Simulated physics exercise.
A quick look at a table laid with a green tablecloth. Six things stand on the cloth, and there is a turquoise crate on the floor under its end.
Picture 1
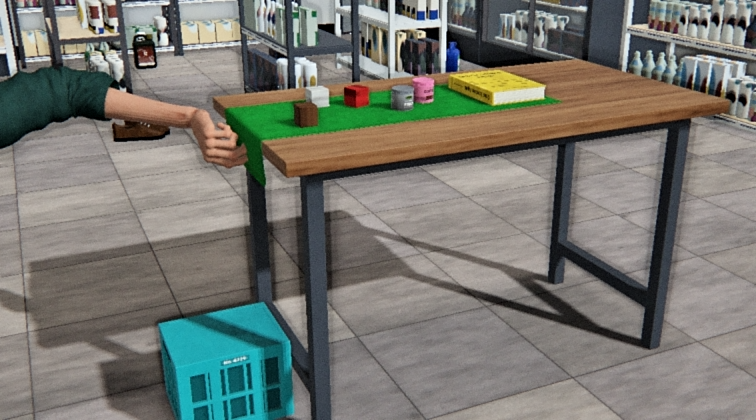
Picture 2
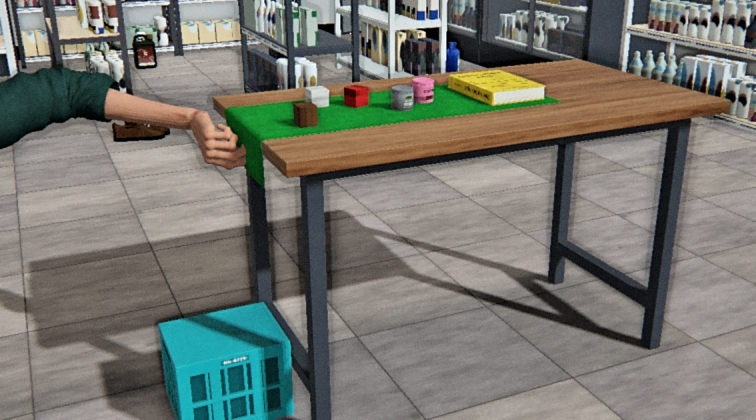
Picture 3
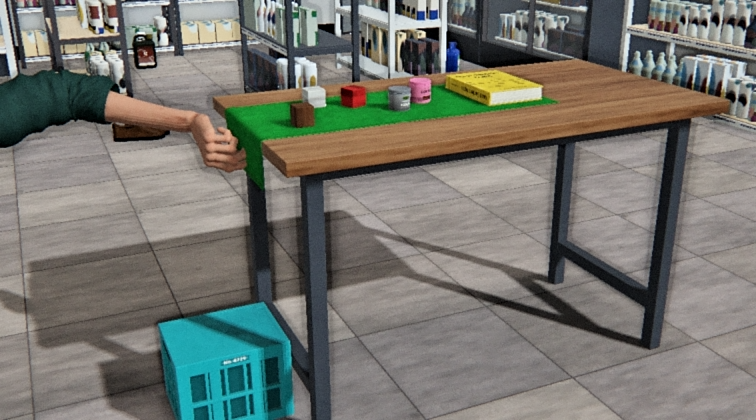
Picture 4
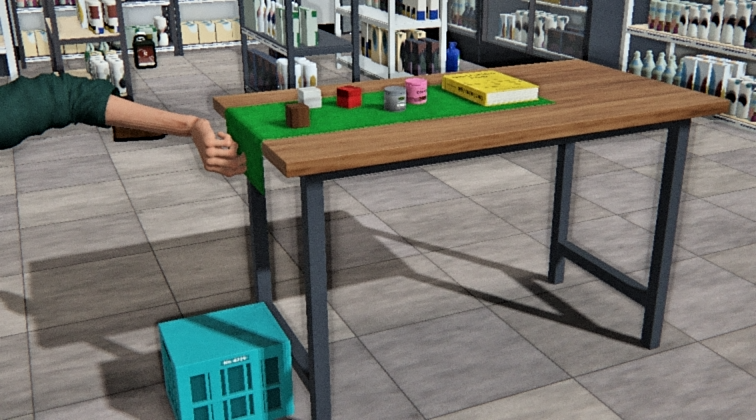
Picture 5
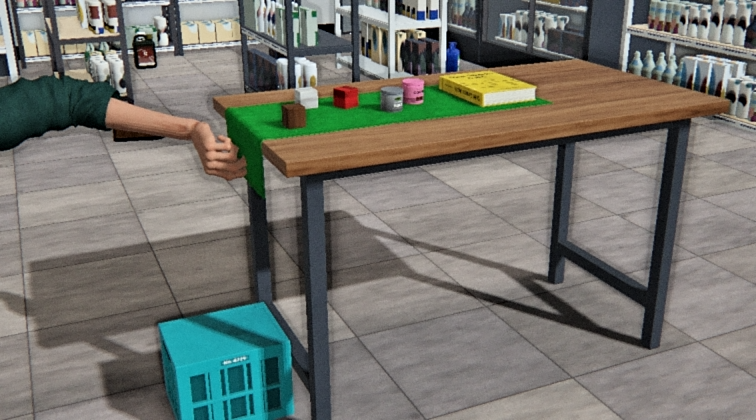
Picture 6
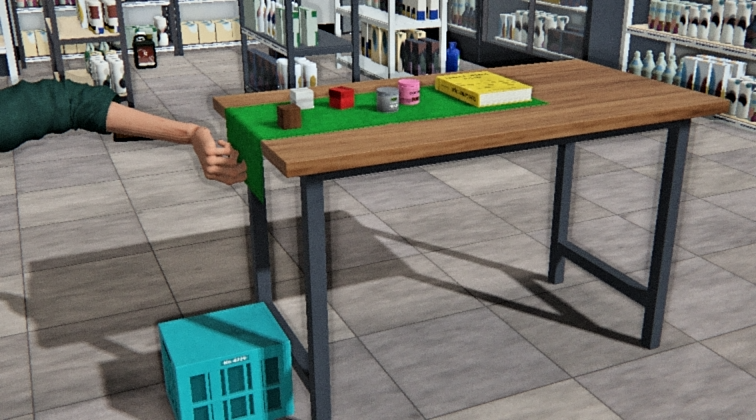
In this clip, a hand at the left end of a table slowly pulls a green cloth down over the edge above a turquoise crate, and the cubes, pots and yellow book on it shift slightly left.
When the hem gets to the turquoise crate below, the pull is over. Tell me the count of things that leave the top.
The count is four.
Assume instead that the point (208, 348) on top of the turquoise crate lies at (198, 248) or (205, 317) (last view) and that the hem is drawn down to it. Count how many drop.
In that event, 1 and 3.
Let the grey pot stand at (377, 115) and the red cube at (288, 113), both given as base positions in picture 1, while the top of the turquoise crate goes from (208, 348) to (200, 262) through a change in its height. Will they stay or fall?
The grey pot? Safe. The red cube? Lost.
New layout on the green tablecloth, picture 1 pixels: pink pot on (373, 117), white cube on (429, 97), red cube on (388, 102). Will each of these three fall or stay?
Outcome: Pink pot is gone; white cube keeps its perch; red cube is gone.
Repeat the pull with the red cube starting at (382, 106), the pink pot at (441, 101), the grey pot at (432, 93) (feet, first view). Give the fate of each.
I reckon the red cube takes a fall, the pink pot hangs on and the grey pot hangs on.
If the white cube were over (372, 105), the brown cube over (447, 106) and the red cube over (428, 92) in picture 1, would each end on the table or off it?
The white cube tumbles off, the brown cube stays on, the red cube keeps its place on top.
Early on, hem near (248, 249); brown cube gone.
Midway, hem near (250, 308); brown cube, white cube and red cube gone.
Finally, hem on the crate; brown cube, white cube, red cube and grey pot gone. Over the edge go four.
